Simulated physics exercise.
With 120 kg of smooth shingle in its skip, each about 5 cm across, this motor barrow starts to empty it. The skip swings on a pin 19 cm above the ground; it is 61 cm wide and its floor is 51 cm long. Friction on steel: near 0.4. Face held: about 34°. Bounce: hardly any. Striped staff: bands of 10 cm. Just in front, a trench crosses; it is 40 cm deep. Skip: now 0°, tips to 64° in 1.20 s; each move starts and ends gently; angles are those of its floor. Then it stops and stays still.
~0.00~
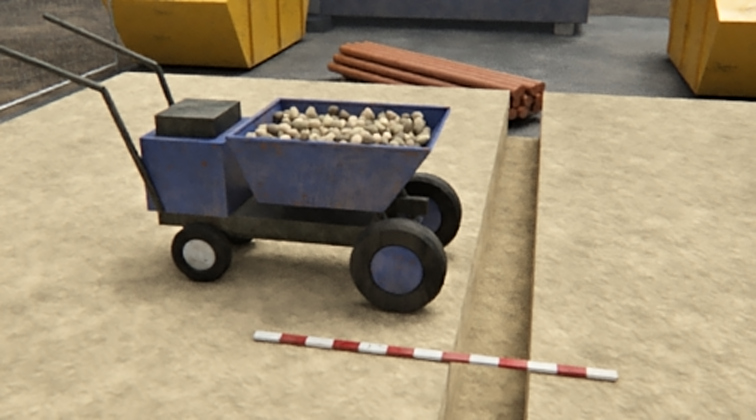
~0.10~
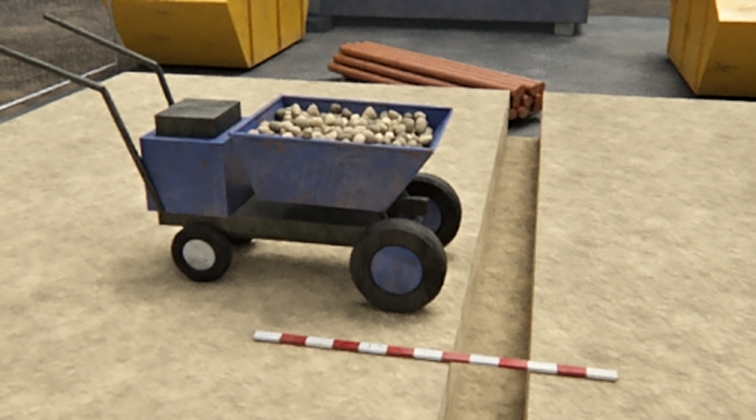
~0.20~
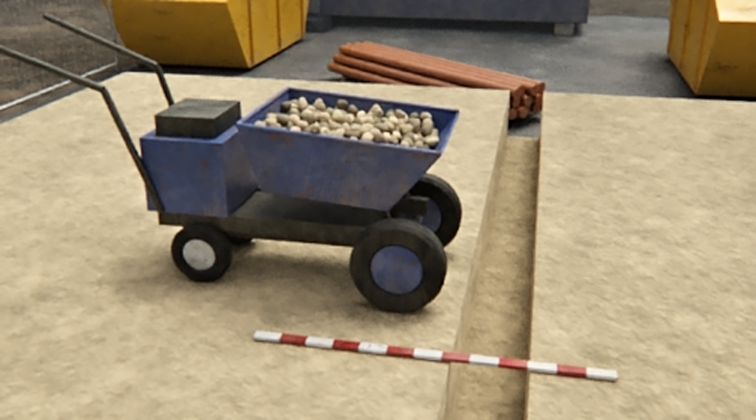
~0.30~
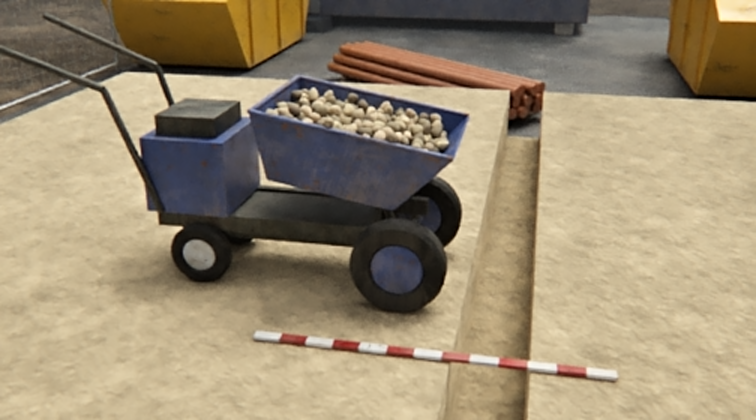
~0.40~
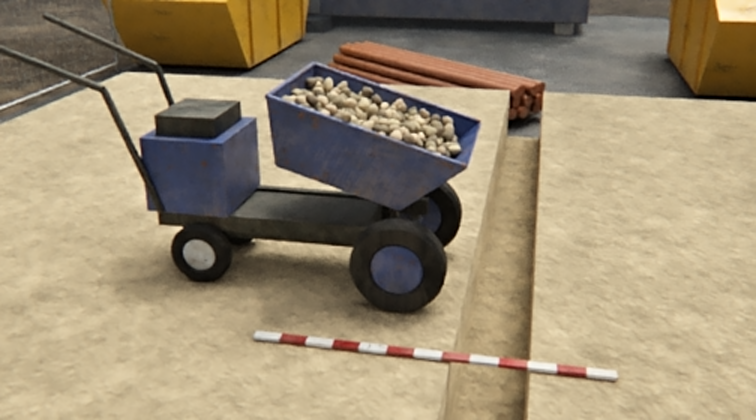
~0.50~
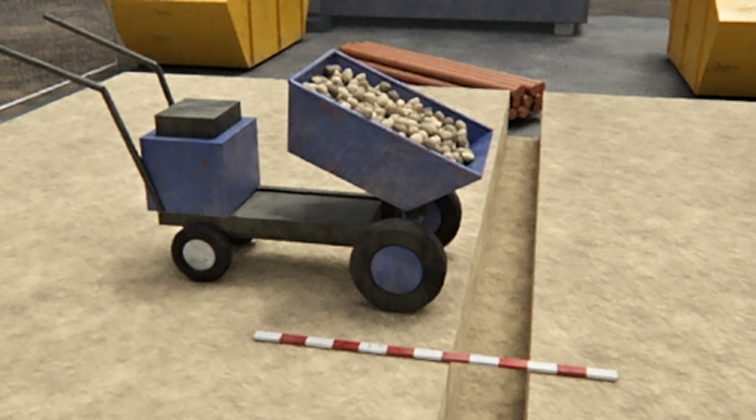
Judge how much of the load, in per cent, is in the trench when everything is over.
I judge it at about 23 per cent.
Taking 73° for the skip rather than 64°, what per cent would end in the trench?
About 15 per cent would end up in the trench.
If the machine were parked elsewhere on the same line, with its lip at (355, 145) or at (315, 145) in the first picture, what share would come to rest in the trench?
About 80 per cent first, then about 70 per cent.
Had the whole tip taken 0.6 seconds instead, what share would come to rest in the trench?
Roughly 15 per cent would.
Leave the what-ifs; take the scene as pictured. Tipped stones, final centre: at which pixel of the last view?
Middle at around (583, 292), I'd say.
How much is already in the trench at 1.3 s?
About 0 per cent by then.
After 0.9 s the floor is at 54°; 100 % in the skip; the foremost stones are at (526, 197).
After 1.3 s the floor is at 64°; 67 % in the skip, 1 % in the trench, 32 % past the trench; the foremost stones are at (637, 303).
After 1.6 s the floor is at 64°; 38 % in the skip, 1 % in the trench, 62 % past the trench; the foremost stones are at (738, 294).
After 3.6 s the floor is at 64°; 8 % in the skip, 23 % in the trench, 70 % past the trench; the foremost stones are past the picture's edge.
